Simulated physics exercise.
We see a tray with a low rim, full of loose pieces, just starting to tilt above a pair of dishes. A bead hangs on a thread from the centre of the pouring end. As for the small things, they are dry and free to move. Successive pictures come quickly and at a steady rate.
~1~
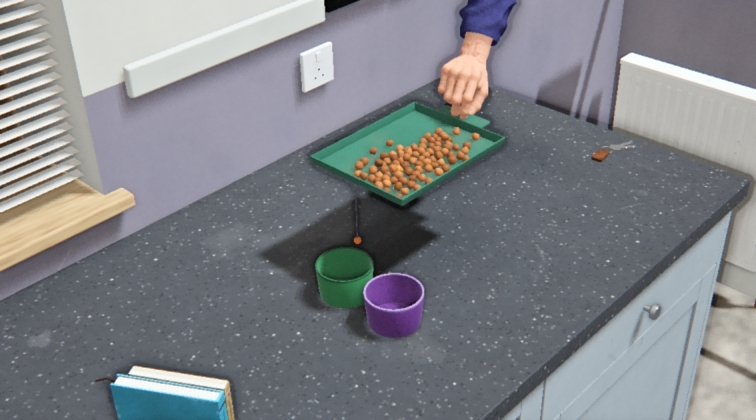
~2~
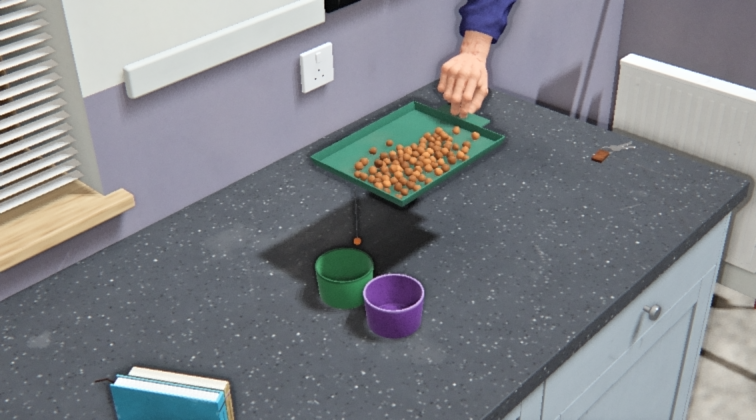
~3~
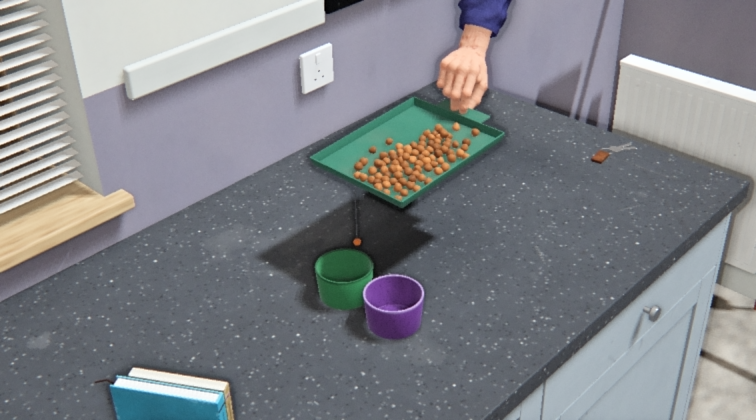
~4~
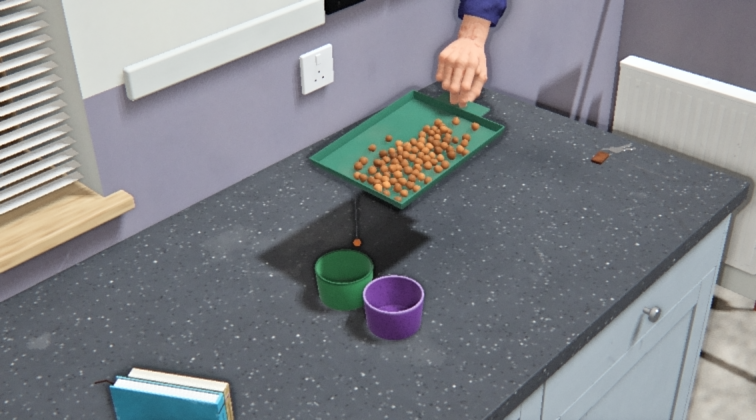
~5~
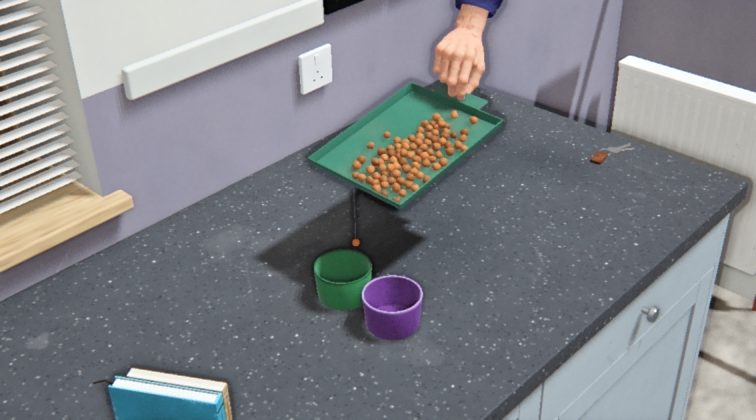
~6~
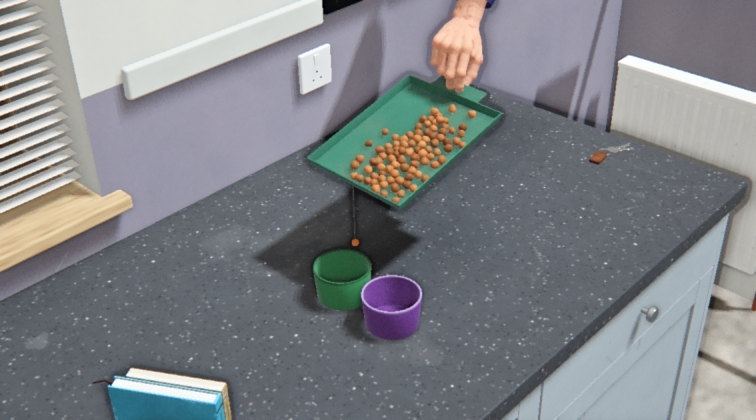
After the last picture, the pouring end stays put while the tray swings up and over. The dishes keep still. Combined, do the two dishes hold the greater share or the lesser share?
The greater share.
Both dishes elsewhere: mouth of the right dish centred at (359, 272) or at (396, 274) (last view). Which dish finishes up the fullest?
In turn: The right-side dish; the right-side dish.
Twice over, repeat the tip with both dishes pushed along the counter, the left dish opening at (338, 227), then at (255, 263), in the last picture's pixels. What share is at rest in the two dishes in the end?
It comes to roughly 0 per cent in one try and roughly 0 per cent in the next.
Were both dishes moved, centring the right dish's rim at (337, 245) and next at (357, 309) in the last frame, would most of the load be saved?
Earlier try a minority share, later try a minority share.
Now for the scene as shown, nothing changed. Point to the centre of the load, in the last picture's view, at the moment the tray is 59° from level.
The centre of the load shows up near (381, 166) in the last view.
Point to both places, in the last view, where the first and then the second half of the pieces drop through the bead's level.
I'd say around (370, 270) at first, then around (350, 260).
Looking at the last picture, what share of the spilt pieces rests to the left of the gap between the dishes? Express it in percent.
Close to 90 in a hundred.
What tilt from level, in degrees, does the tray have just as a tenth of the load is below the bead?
100° or so.
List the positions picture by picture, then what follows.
In the first picture, corners of the pouring end near (314, 156) and (402, 198), level; middle of the load near (412, 161), hazelnuts; left dish near (325, 289); right dish near (374, 318); bead on its thread near (357, 240).
In the second picture, corners of the pouring end near (314, 156) and (402, 198), level; middle of the load near (412, 161).
In the third picture, corners of the pouring end near (314, 157) and (402, 200), tipped barely, lowest at the right corner; middle of the load near (412, 160).
In the fourth picture, corners of the pouring end near (313, 158) and (401, 201), tipped a little, lowest at the right corner; middle of the load near (411, 158).
In the fifth picture, corners of the pouring end near (312, 157) and (400, 202), tipped a little, lowest at the right corner; middle of the load near (410, 155).
In the sixth picture, corners of the pouring end near (310, 157) and (399, 203), tipped a little, lowest at the right corner; middle of the load near (408, 152); left dish near (323, 291); right dish near (372, 320).
Shortly afterwards, tray tipped steeply; all but a few on the tray; only a few in the air.
Next, tray tipped right over; near half on the tray; only a few in the right dish; only a few in the left dish; only a few outside both; near a third in the air.
Some moments later, tray tipped past a quarter turn; near a third in the right dish; near a third in the left dish; near a quarter outside both.
In the end, tray tipped past a quarter turn; near a third in the right dish; near a third in the left dish; near a quarter outside both.
